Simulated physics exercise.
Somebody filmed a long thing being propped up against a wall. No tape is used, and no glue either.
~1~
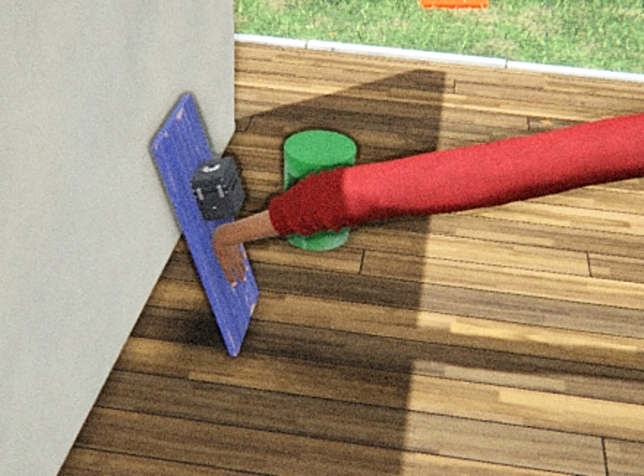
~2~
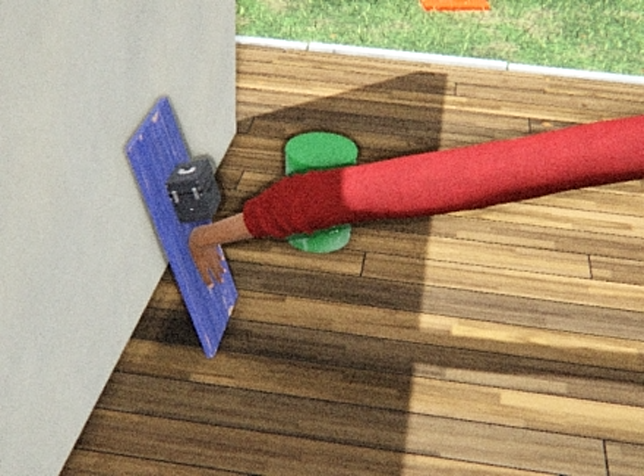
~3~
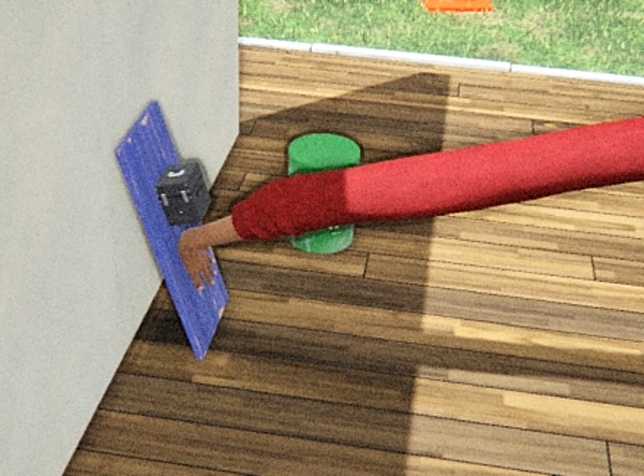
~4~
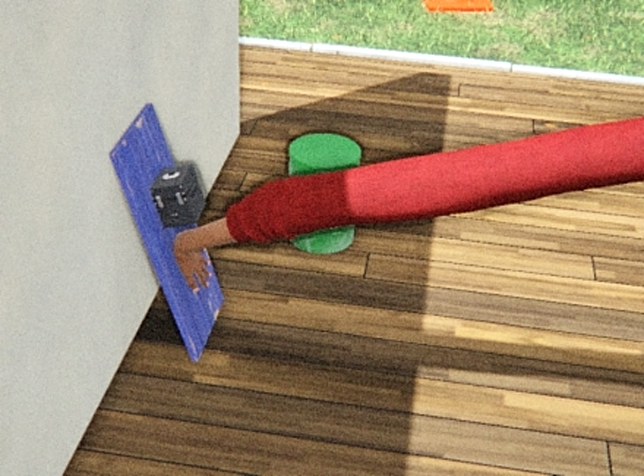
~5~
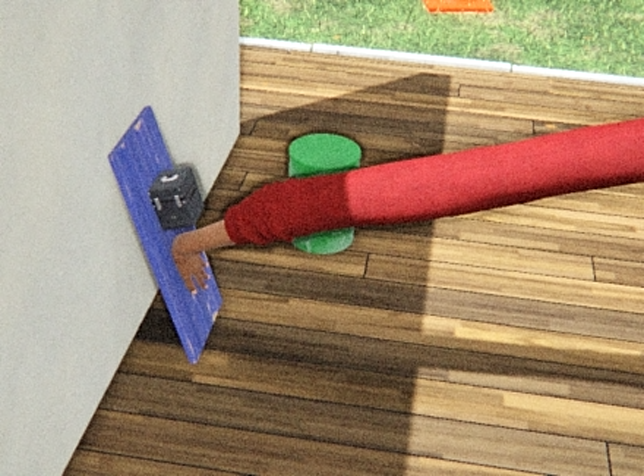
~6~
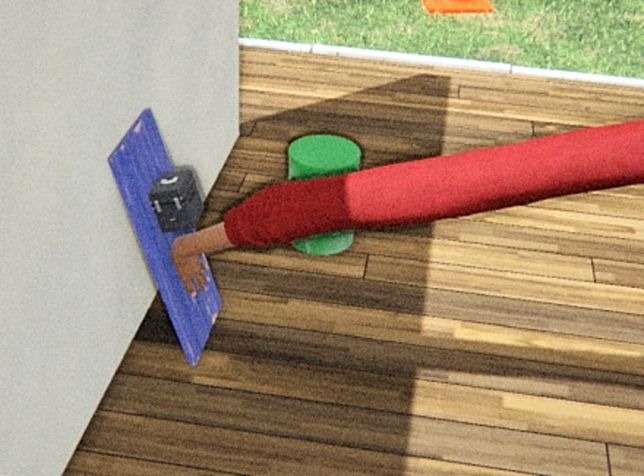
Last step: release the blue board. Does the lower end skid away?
No, it stays.
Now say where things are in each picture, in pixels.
Not yet at the wall; blue board (211, 227); green pail (318, 191), in the first picture.
Not yet at the wall; blue board (188, 230), in the second picture.
Not yet at the wall; blue board (178, 232), in the third picture.
Not yet at the wall; blue board (172, 234), in the fourth picture.
Leant on the wall, still held; blue board (171, 236), in the fifth picture.
Leant on the wall, still held; blue board (170, 239), in the sixth picture.
Then, 0.20 s later than the last frame, all is still.
Then, 0.50 s later than the last frame, blue board resting near (170, 239).
When it is over, both as before. End places, in pixels of the last picture, blue board near (170, 239). The board remains leaning.
